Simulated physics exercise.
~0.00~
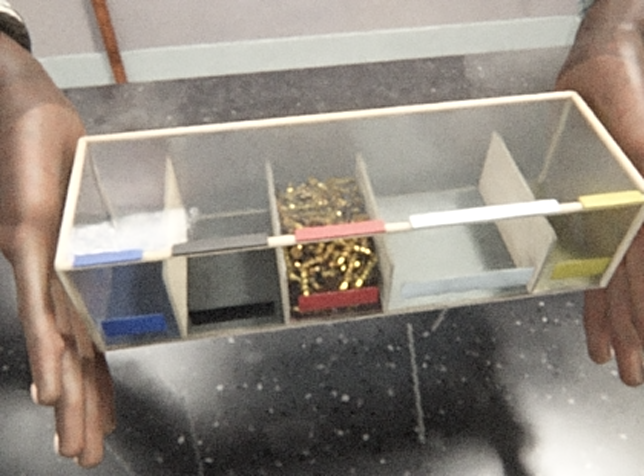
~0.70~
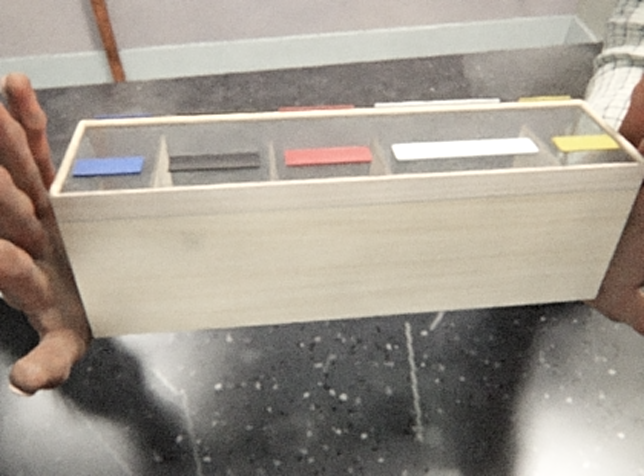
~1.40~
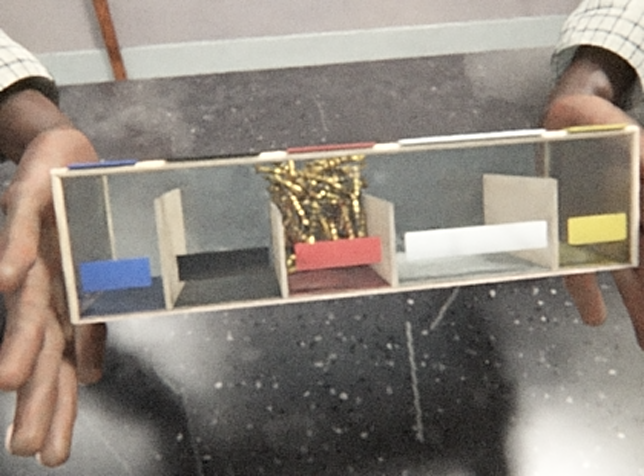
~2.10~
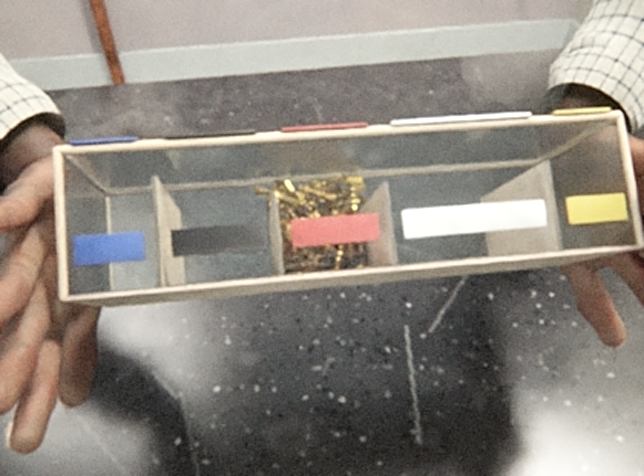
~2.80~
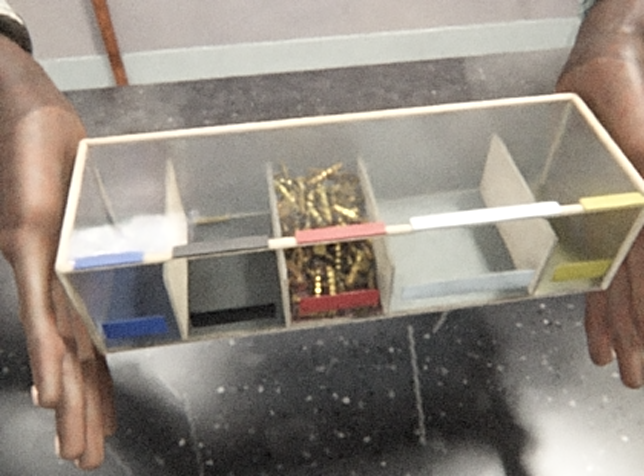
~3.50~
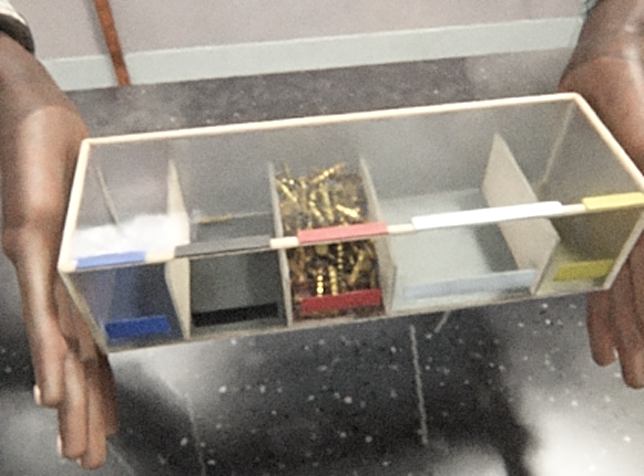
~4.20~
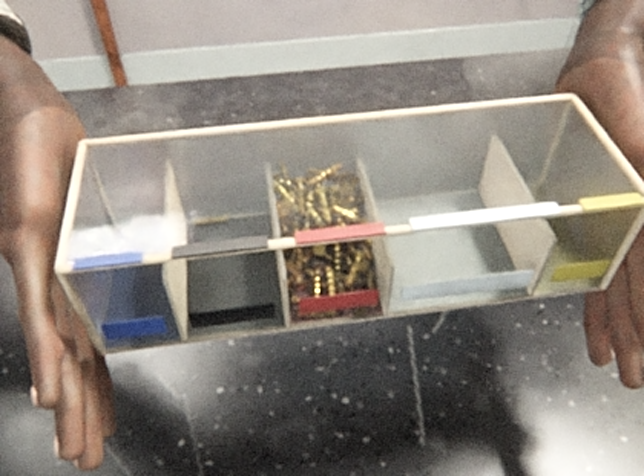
In the video, a pair of hands holds a clear-lidded box with blue, black, red, white and yellow compartments, tipping it until its wooden side shows, then partway back, further over again, and finally level, with the brass-coloured screws still in the red compartment.
